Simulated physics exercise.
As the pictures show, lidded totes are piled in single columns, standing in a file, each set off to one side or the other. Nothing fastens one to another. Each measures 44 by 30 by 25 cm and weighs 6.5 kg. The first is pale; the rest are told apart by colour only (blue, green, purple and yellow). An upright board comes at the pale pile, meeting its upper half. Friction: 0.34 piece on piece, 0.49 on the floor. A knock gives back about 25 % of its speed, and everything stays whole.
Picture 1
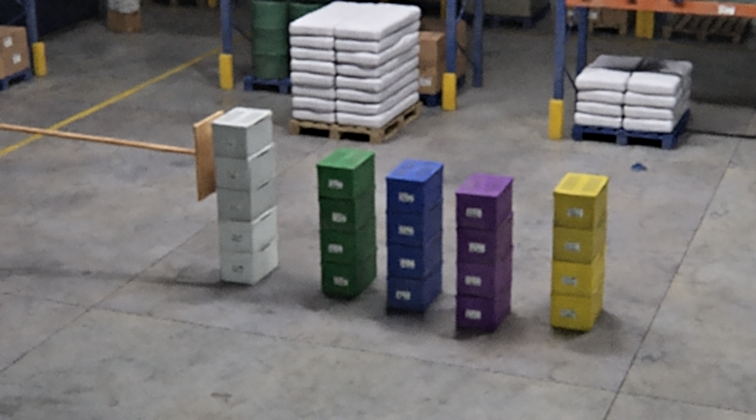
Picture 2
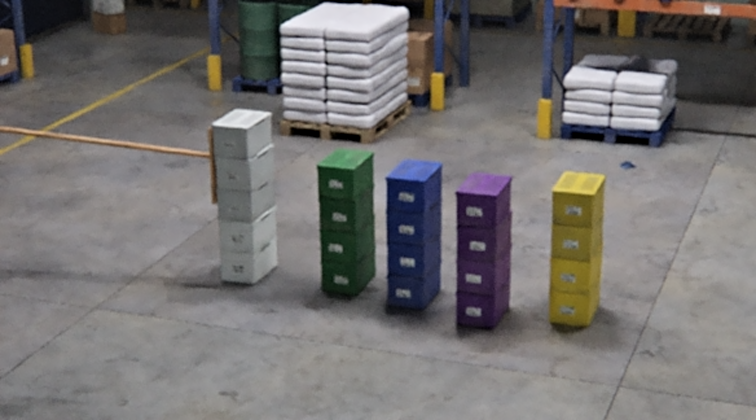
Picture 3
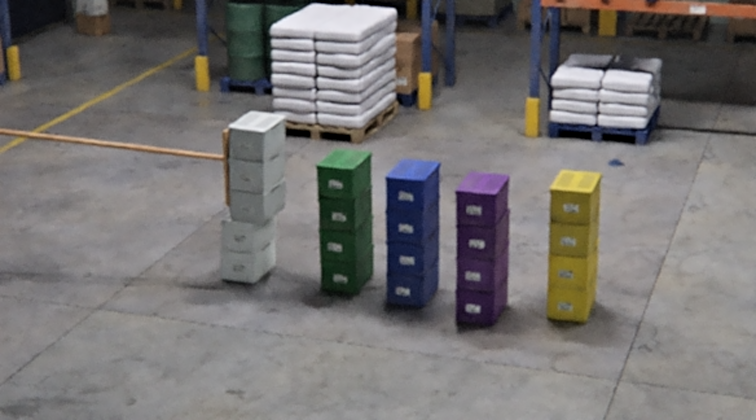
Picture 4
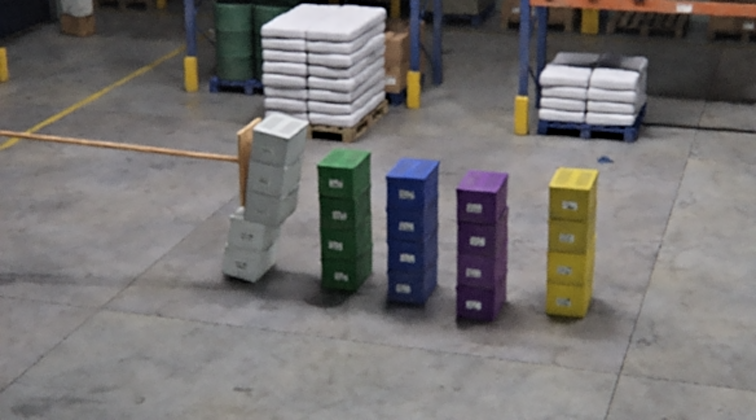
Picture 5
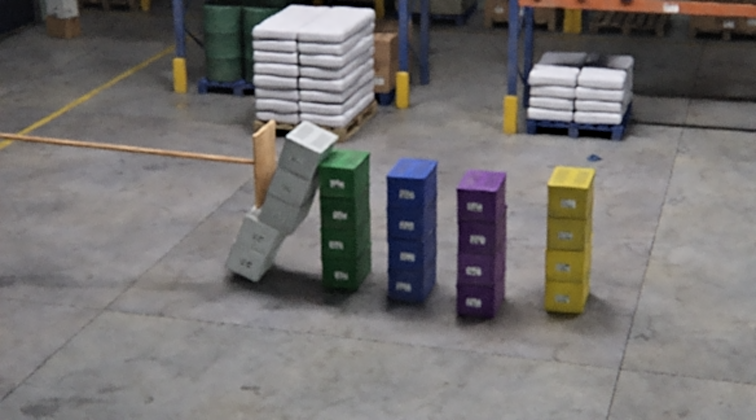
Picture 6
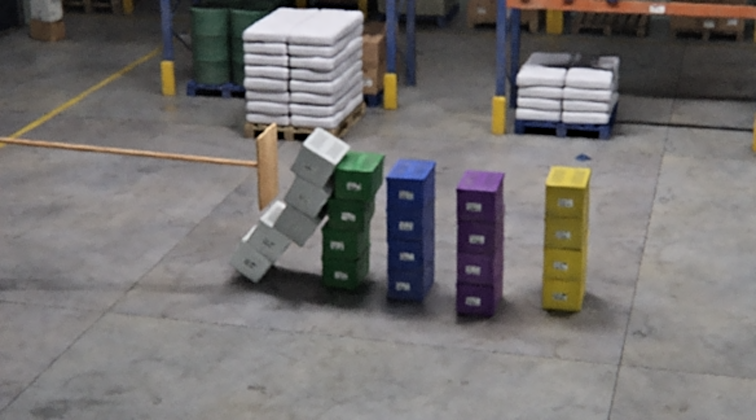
In a warehouse, a board pushes the pale stack rightward until it leans against the green one.
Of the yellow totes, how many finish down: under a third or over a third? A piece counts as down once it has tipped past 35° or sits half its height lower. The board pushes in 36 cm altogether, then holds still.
More than a third of them.
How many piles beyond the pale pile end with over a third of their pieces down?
The count is 4.
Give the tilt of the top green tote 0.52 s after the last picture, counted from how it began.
Some 20°.
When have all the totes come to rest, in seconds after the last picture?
At about 4.5 s.
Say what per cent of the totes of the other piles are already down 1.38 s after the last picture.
At that moment 25 per cent.
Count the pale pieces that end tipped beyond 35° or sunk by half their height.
The count is 5.
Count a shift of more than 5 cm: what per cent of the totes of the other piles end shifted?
It is 100 per cent.
Then, 0.52 s on from the sixth picture, 5 of the pale pile down; none of the 4 yellow totes down (0 of 16 in all colours); top yellow tote unmoved; top green tote tipped 21°.
Then, 1.38 s on from the sixth picture, 5 of the pale pile down; none of the 4 yellow totes down (4 of 16 in all colours); top yellow tote tipped 6°; top green tote tipped 30°, 25 cm lower.
Then, 2.64 s on from the sixth picture, 5 of the pale pile down; 3 of the 4 yellow totes down (10 of 16 in all colours); top yellow tote on its side; top purple tote on its side.
Finally, 5 of the pale pile down; 3 of the 4 yellow totes down (10 of 16 in all colours); top yellow tote on its side; top green tote on its side. That is 75 per cent. Seen by the last camera, middles, top green tote near (514, 249).
